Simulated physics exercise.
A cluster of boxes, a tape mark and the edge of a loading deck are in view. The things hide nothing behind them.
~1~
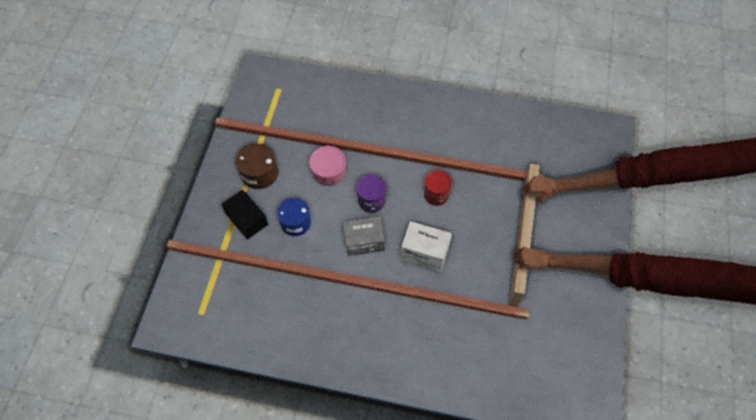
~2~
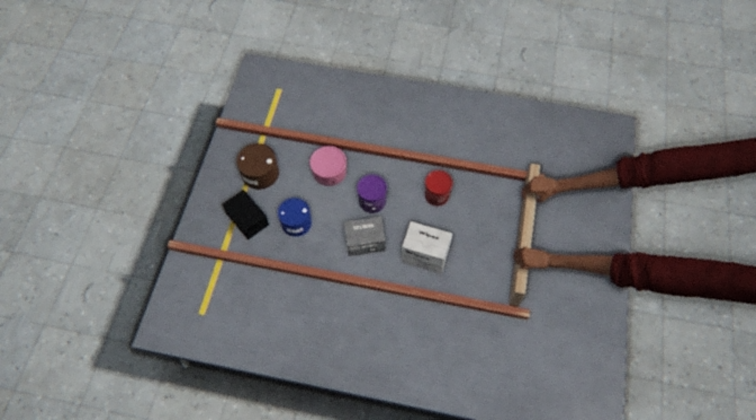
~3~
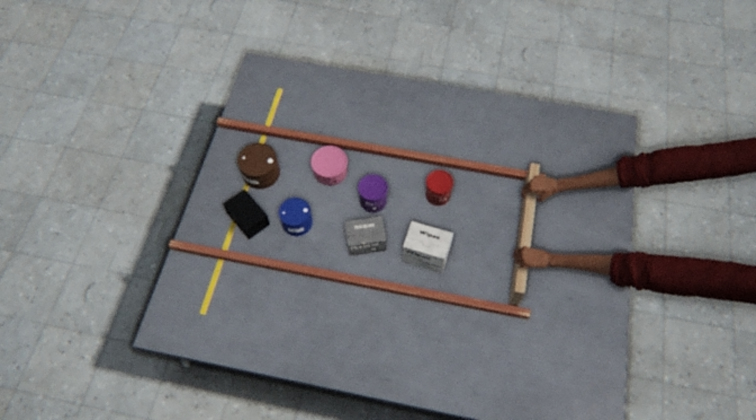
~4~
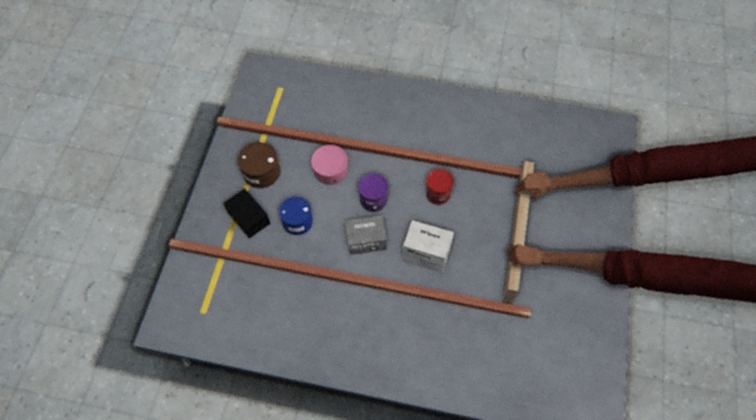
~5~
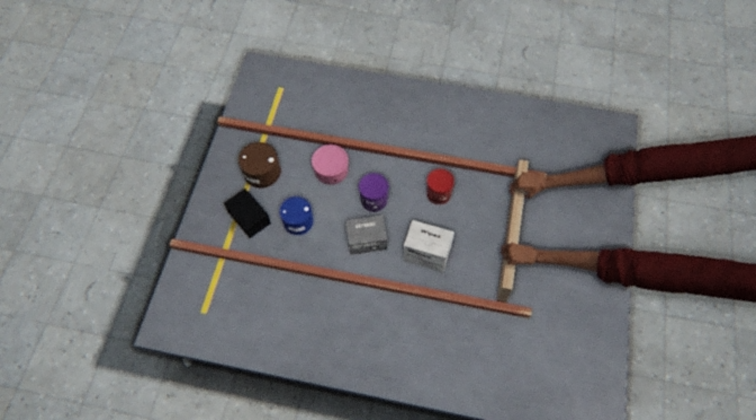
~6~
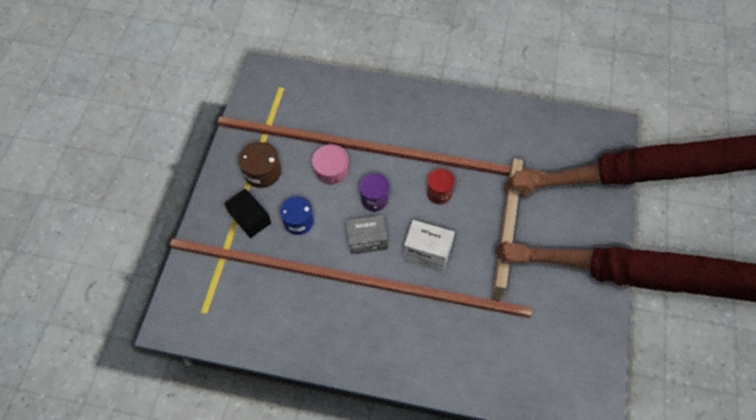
On a grey loading deck, two hands held a wooden plank still at the right of a group of canisters and boxes, then slid it slightly left between two rails without touching any of them.
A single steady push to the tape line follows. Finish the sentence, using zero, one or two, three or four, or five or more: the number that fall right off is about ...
The number that fall right off is about three or four.
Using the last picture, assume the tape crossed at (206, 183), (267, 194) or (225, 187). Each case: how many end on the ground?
Try by try, 8, 1 and 5.
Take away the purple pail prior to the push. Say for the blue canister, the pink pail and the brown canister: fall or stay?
The blue canister is lost, the pink pail stays on, the brown canister does not fall.
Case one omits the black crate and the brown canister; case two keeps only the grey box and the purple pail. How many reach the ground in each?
Fallen: 2 in the first try, 2 in the other.
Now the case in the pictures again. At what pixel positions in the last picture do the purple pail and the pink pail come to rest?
Near (235, 169) and (219, 137).
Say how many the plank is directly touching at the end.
Count recorded: 3.
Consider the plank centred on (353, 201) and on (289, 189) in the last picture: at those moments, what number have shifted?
7 at one spot and 8 at the other.
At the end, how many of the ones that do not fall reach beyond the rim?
The total would be 2.
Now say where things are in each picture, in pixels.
The first frame shows brown canister (258, 166); black crate (245, 215); blue canister (294, 217); plank (524, 234); tape (243, 192).
The second frame shows black crate (246, 215); pink pail (329, 167).
The third frame shows blue canister (296, 217); plank (524, 234).
The fourth frame shows brown canister (260, 165); red pail (439, 188).
The fifth frame shows black crate (248, 213); grey box (366, 235).
The sixth frame shows brown canister (260, 165); black crate (248, 213); blue canister (297, 216); plank (507, 229); tape (246, 190).
Soon after, none off yet; brown canister at rest near (260, 165); black crate at rest near (248, 213); blue canister at rest near (297, 216).
After that, none off yet; brown canister at rest near (260, 165); black crate displaced about its own width near (209, 219); blue canister displaced well along near (234, 204).
In the end, the number that fall off is three or four; gone, grey box, blue canister and black crate.
